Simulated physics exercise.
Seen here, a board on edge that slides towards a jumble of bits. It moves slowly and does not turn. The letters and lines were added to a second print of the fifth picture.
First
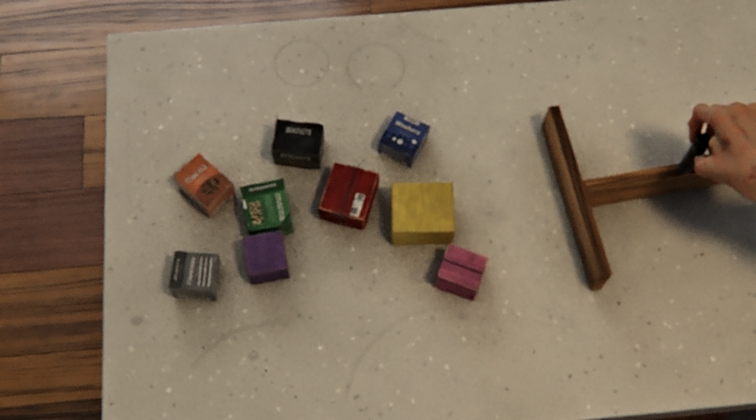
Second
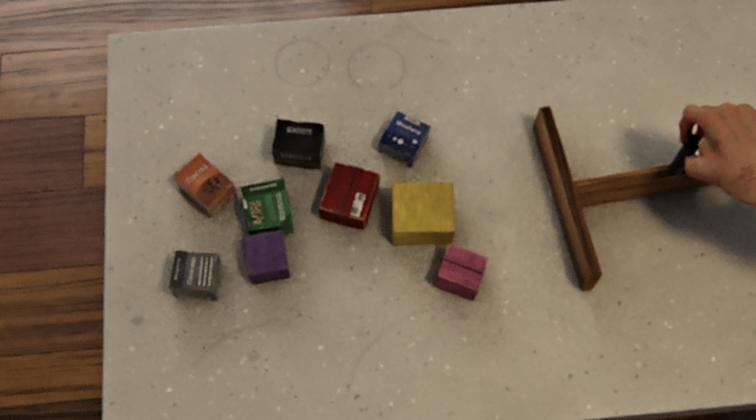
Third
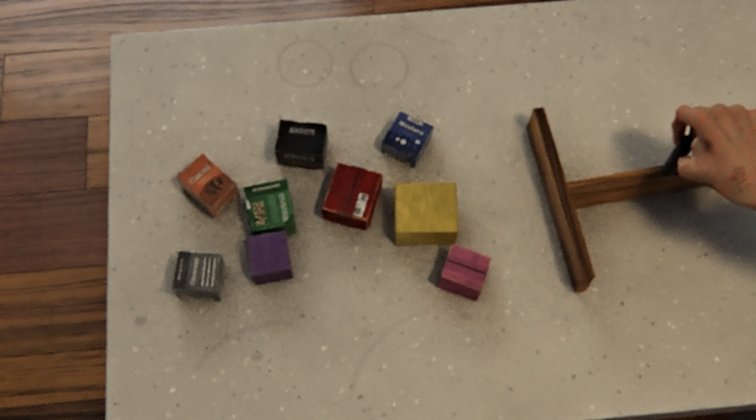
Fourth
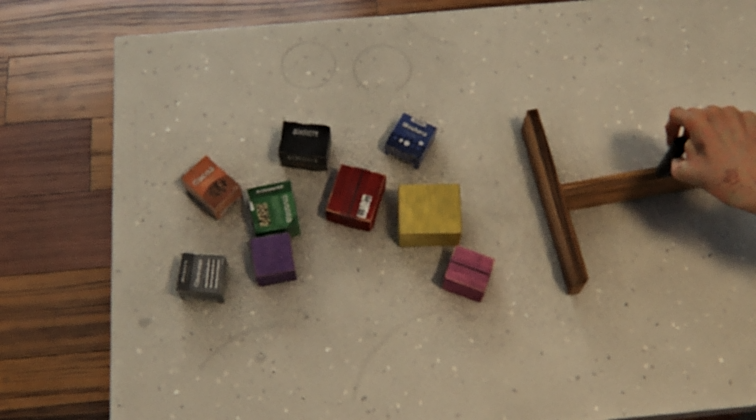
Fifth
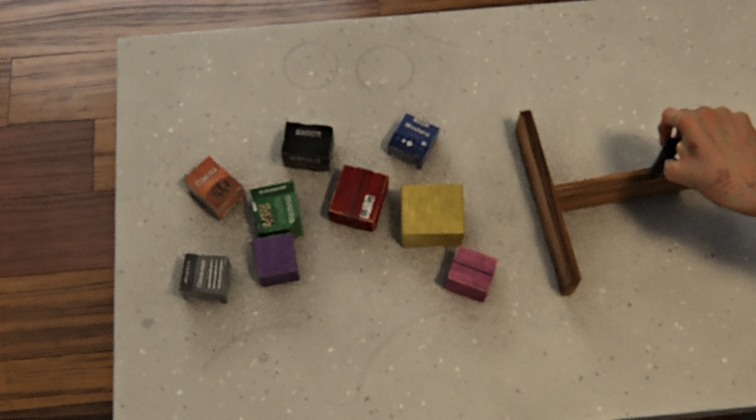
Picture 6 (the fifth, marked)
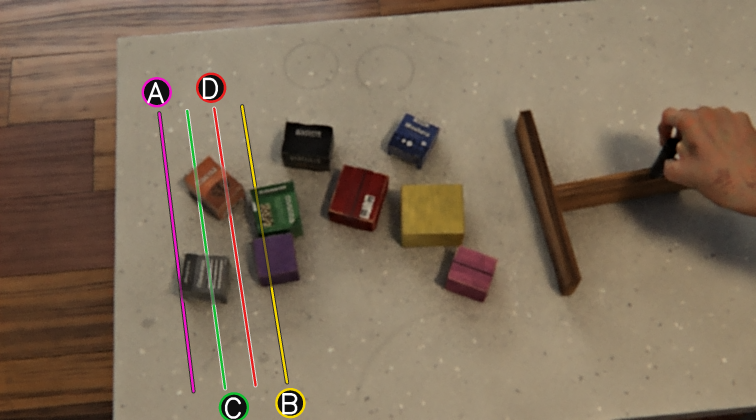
A pale speckled tabletop above a wooden plank floor is seen from overhead, in a view that drifts very slightly. On the left and centre sit small boxes and blocks in orange, black, green, grey, purple, red, blue, yellow and pink, with a T-shaped wooden tool to their right. A hand at the right edge grips its handle and slowly slides it left, without turning it or touching them.
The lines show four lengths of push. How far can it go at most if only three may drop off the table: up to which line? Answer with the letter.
At C, and not beyond.
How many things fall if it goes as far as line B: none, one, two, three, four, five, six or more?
In all, none.
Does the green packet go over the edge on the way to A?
Yes.
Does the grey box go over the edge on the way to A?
Yes.
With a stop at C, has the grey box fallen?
Yes.
On the marked copy, A at (175, 244); B at (263, 236); C at (205, 241); D at (234, 239).
Following C. Soon after the start, board (427, 203); pink box (415, 288); blue box (382, 143).
Later, board (302, 214); grey box (180, 283); orange packet (185, 189).
In the end, board (204, 223); orange packet over the edge; grey box over the edge; two fallen.
As for the rest, A drops five; B is within the limit but short; D is within the limit but short.
